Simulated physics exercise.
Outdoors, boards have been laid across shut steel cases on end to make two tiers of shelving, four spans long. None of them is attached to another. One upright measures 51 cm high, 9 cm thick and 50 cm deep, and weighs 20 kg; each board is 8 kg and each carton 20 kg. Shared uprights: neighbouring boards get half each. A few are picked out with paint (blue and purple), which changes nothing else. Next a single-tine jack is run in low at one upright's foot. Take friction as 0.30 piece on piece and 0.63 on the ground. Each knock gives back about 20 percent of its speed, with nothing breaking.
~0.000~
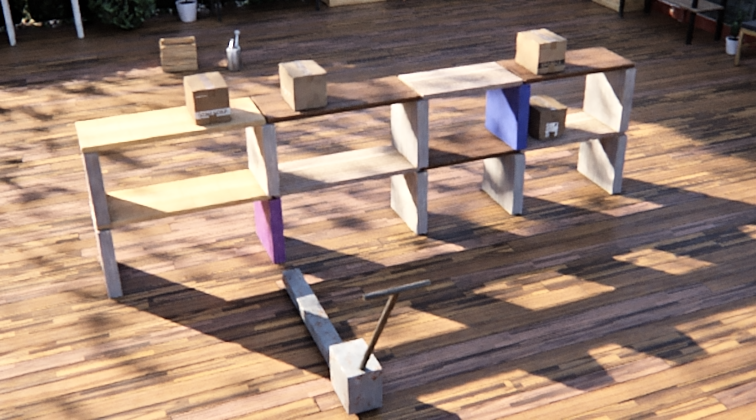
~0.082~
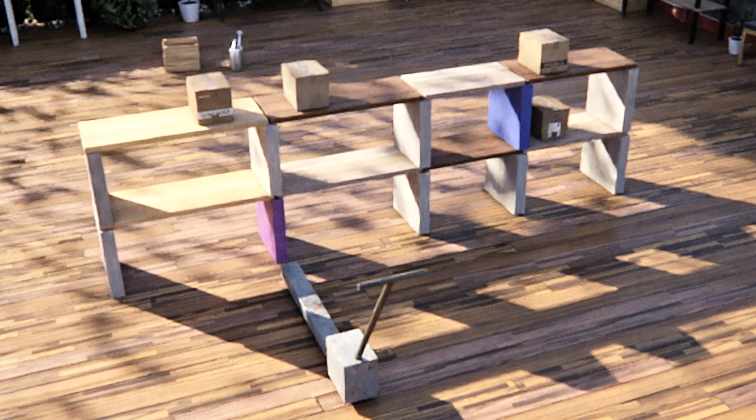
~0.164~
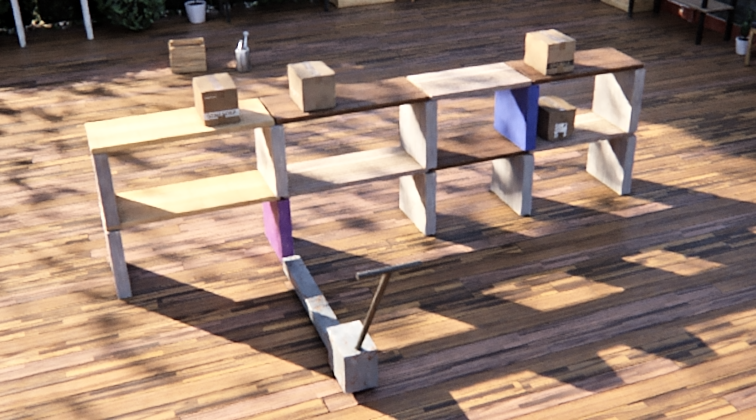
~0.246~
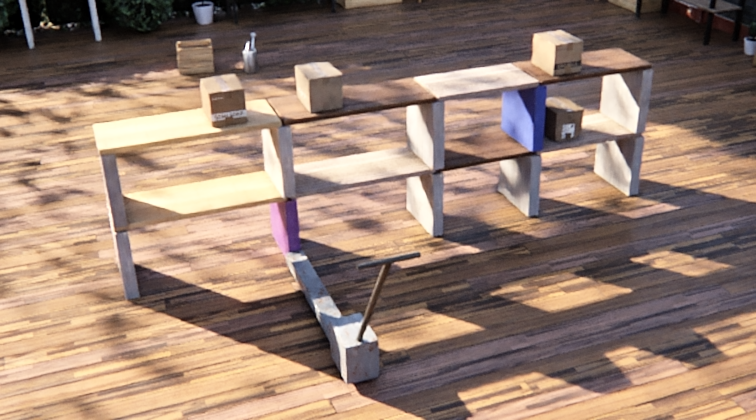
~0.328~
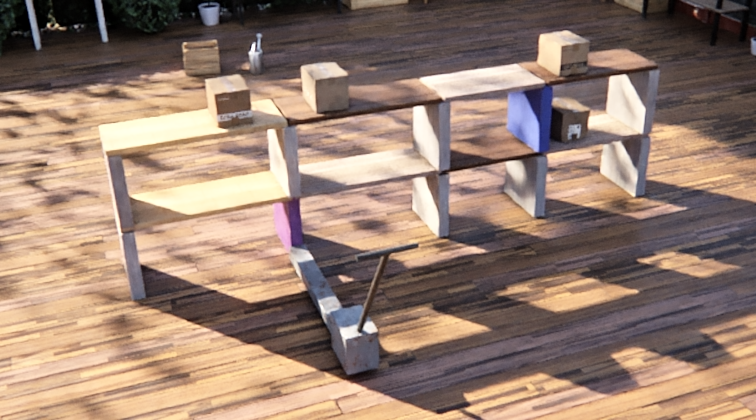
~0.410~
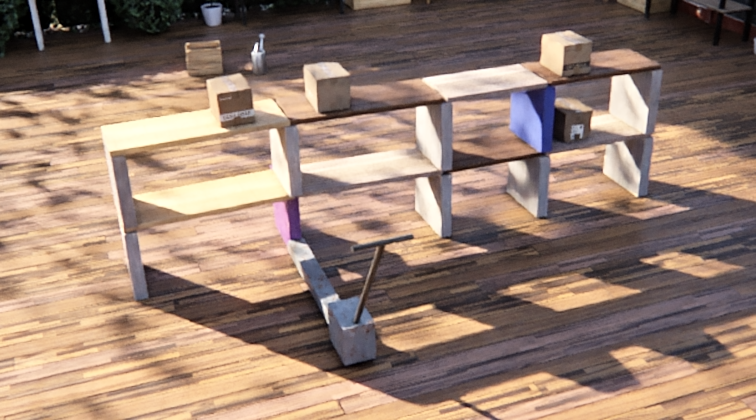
At first, a grey beam with a T-shaped handle lies just in front of a two-tier shelf of boards and uprights with boxes on it. The beam slides back to the purple lower upright and pushes it a short way backward, while the boards and boxes barely move.
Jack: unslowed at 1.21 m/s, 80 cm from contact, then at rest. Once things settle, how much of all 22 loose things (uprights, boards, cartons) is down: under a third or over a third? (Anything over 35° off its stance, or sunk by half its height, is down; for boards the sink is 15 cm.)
Upwards of a third.
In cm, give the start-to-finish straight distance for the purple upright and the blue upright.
Well, the purple finishes about 90 cm from where it began, while the blue finishes about 0 cm from its start.
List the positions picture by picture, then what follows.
In the first picture (pixels give the middle of a visible side; the camera pans a little), jack tip (286, 281) 30 cm short; blue upright (502, 108); purple upright (262, 218); none has stirred.
The second picture shows jack tip (284, 274) 20 cm short; blue upright (504, 108).
The third picture shows jack tip (287, 268) 10 cm short; blue upright (511, 109).
The fourth picture shows jack tip (290, 262) 5 mm short; purple upright (278, 219).
The fifth picture shows jack tip (292, 256) 9 cm in; purple upright (281, 214) 10 cm from its place; one has shifted.
The sixth picture shows jack tip (291, 249) 19 cm in; purple upright (280, 209) 20 cm from its place; blue upright (527, 110); movement in 5 of them.
After 0.74 s, none of the 22 pieces down, 9 disturbed; purple upright 59 cm from its place.
After 1.16 s, 5 of the 22 pieces down; purple upright 8° from how it stood.
After 1.52 s, 10 of the 22 pieces down; purple upright 11° from how it stood.
After 2.00 s, 12 of the 22 pieces down; purple upright on its side.
In the end (3.8 s), 12 of the 22 pieces down; purple upright on its side; blue upright unmoved. That is 55 per cent. From the last view, middles, purple upright near (304, 191), blue upright near (532, 110).
